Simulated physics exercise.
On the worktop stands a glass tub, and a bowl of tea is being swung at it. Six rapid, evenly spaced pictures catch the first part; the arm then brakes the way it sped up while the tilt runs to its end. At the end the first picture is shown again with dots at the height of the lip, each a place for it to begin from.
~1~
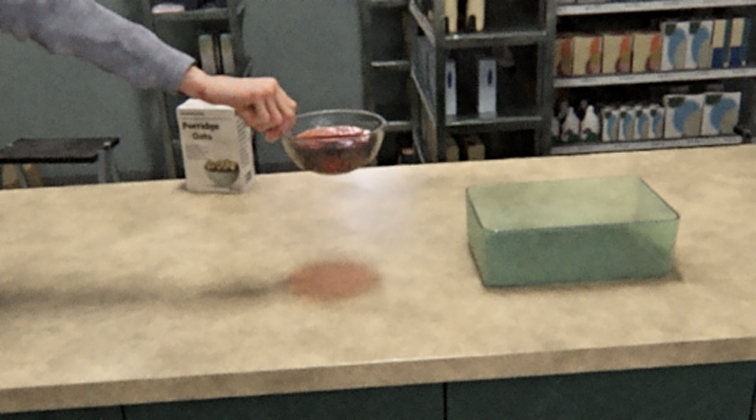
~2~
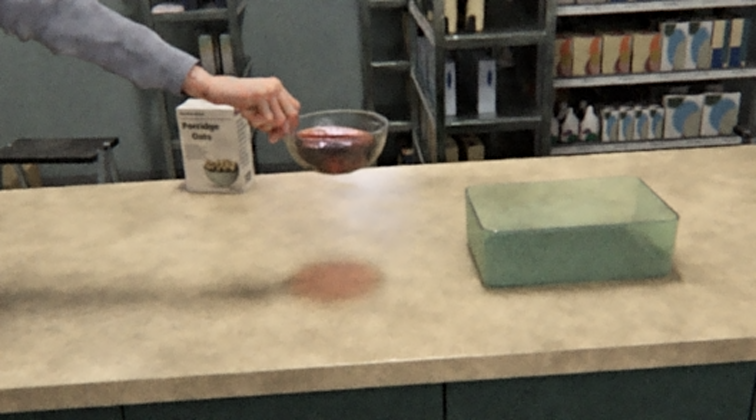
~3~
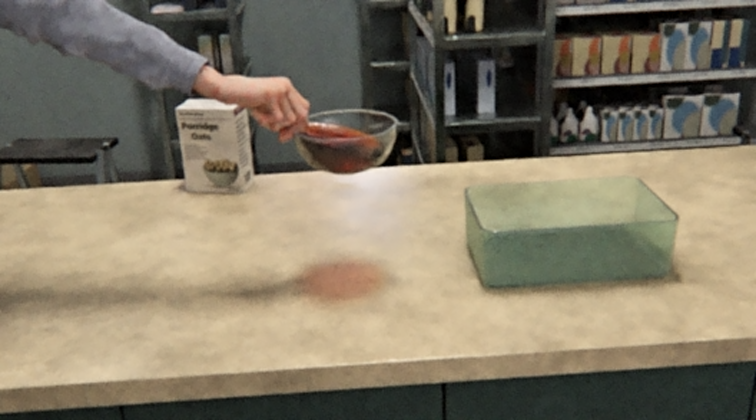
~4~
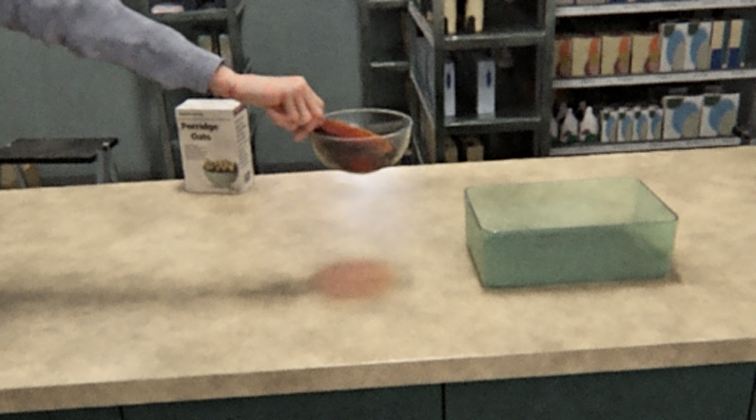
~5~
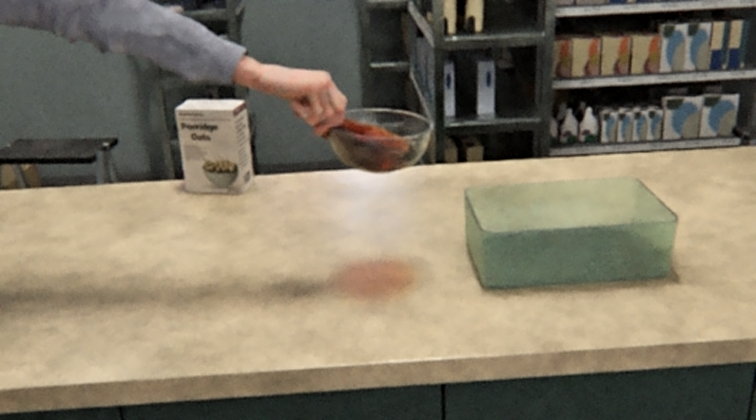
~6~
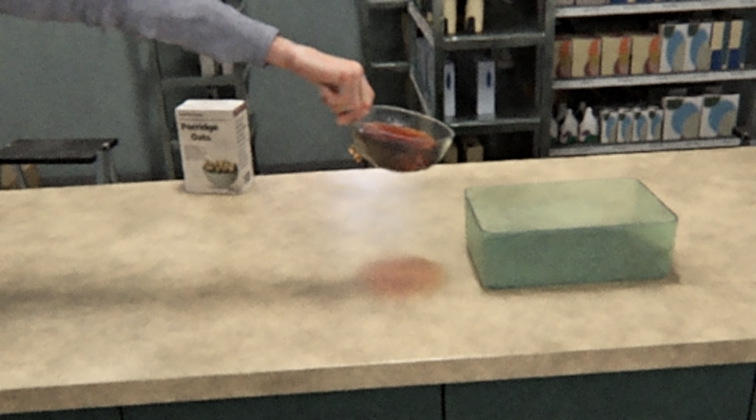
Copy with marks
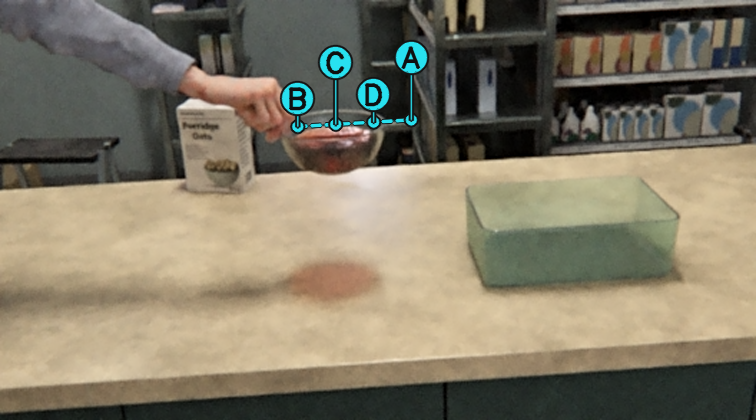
A glass bowl of reddish-brown tea, gripped at its rim by a hand reaching in from the left, barely shifts above the worktop at first. The hand then carries it steadily right toward the greenish glass tub, and the bowl tilts slightly, still short of the tub.
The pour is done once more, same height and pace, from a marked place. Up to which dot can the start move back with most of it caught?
C will do.
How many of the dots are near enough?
Three of them.
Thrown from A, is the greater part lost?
No, not at all.
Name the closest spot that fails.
Here it is spot B.
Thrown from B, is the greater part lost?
Yes, it does.
In cyan, A at (411, 119); B at (297, 126); C at (335, 124); D at (373, 122).
With A, about 86 % lands in the tub, 2 % falls short and 12 % goes beside or beyond.
With B, about 26 % lands in the tub, 69 % falls short and 4 % goes beside or beyond.
With C, about 67 % lands in the tub, 27 % falls short and 6 % goes beside or beyond.
With D, about 87 % lands in the tub, 7 % falls short and 6 % goes beside or beyond.
